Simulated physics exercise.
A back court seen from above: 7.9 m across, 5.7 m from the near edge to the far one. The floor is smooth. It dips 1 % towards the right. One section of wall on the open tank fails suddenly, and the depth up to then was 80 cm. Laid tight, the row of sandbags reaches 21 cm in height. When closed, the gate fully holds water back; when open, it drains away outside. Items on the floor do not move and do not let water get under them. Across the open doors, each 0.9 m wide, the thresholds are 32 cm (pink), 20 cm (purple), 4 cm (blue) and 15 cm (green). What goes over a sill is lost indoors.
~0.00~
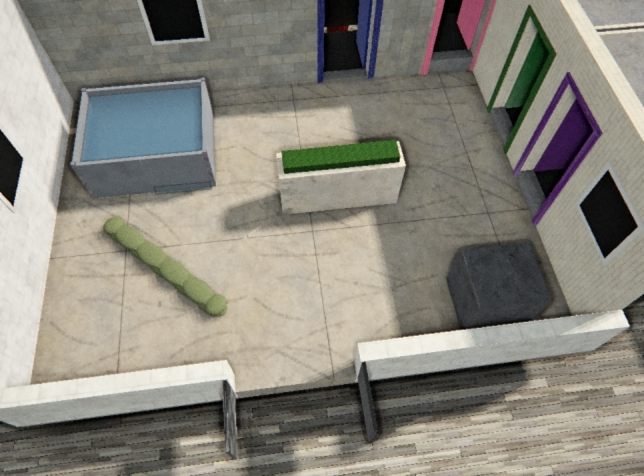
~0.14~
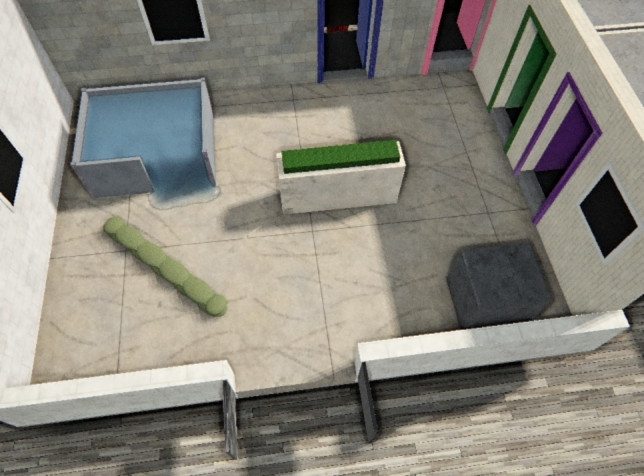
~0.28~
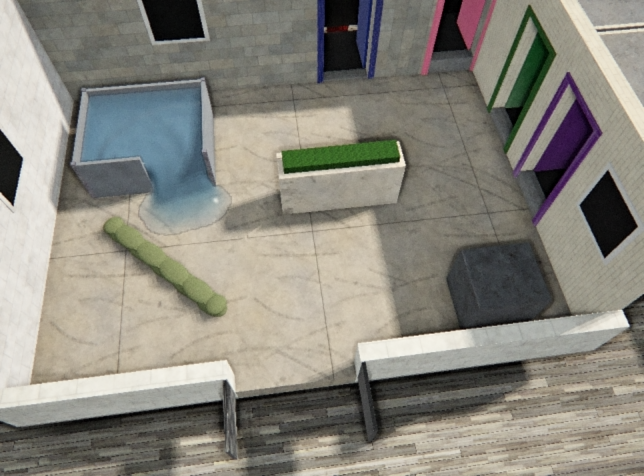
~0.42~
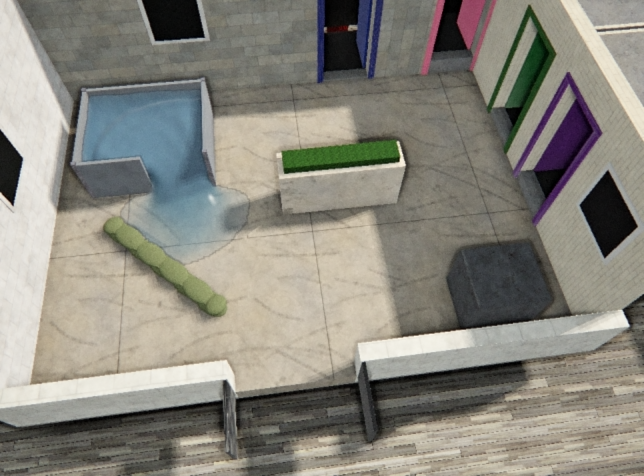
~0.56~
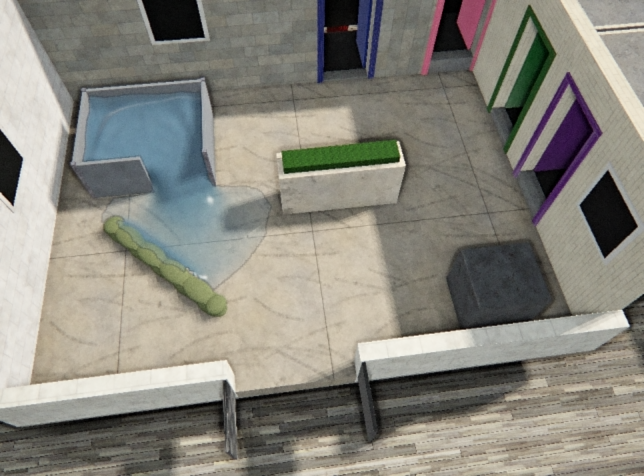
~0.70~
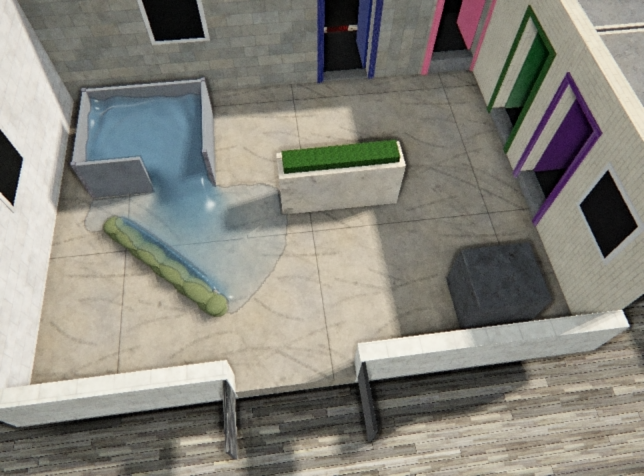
Water poured out of a broken section in the front wall of a gray tank, spread across the pale courtyard floor in a widening puddle, and reached the row of green sandbags and the planter.
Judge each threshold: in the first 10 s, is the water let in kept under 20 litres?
Outcome: Pink door: The inflow ends up lower than the cap; purple door: The inflow ends up lower than the cap; blue door: The inflow ends up lower than the cap; green door: The inflow ends up lower than the cap.
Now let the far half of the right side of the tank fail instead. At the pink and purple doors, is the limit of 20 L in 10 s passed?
Well, against that limit, at pink it's within bounds, and at purple it's within bounds.
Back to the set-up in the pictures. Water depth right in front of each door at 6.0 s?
You'd get pink at 15 cm, purple at 2 cm, blue at 1 cm, and green at 9 cm.
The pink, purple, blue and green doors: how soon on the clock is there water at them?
Doors: Pink 5.5 s / purple 3.4 s / blue 6.0 s / green 4.5 s.
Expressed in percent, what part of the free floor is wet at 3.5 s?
Around 45 per cent.
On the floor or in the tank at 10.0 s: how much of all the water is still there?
Some 72 in a hundred.
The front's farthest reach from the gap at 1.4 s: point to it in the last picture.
Somewhere near pixel (355, 359).
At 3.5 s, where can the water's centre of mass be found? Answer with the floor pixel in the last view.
Close to (241, 229) in the last picture.
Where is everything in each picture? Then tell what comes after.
Still water, 80 cm deep, in the open tank at (143, 123), in the first picture.
Water pours out at (180, 175) and has run 0.6 m, to (217, 189); typically 10 cm deep outside, 80 cm at the open tank's back, in the second picture.
Water pours out at (180, 177) and has run 0.9 m, to (163, 230); typically 12 cm deep outside, 80 cm at the open tank's back, in the third picture.
Water pours out at (181, 178) and has run 1.4 m, to (174, 261); typically 9 cm deep outside, 74 cm at the open tank's back, in the fourth picture.
Water pours out at (181, 178) and has run 2.0 m, to (209, 288); typically 8 cm deep outside, 68 cm at the open tank's back, in the fifth picture.
The front is at (234, 307), 2.5 m from the gap at (181, 178); 4.0 m2 of floor is under water; 69 cm left at the back of the open tank, in the sixth picture.
After 1.4 s water covers 25 % of the floor and is deepest (41 cm) near (189, 192); pink door not reached, purple door not reached, blue door not reached, green door not reached.
After 2.2 s water covers 40 % of the floor and is deepest (31 cm) near (167, 249); pink door not reached, purple door not reached, blue door not reached, green door not reached.
After 3.5 s water covers 45 % of the floor and is deepest (33 cm) near (569, 332); pink door not reached, purple door 1 cm at the sill, 0 L in, blue door not reached, green door not reached.
After 6.0 s water covers 70 % of the floor and is deepest (16 cm) near (569, 332); pink door 15 cm at the sill, 0 L in, purple door 2 cm at the sill, 0 L in, blue door not reached, green door 9 cm at the sill, 0 L in.
After 10.0 s water covers 90 % of the floor and is deepest (11 cm) near (474, 141); pink door 10 cm at the sill, 0 L in, purple door 8 cm at the sill, 0 L in, blue door 5 cm at the sill, 0 L in, green door 10 cm at the sill, 0 L in.
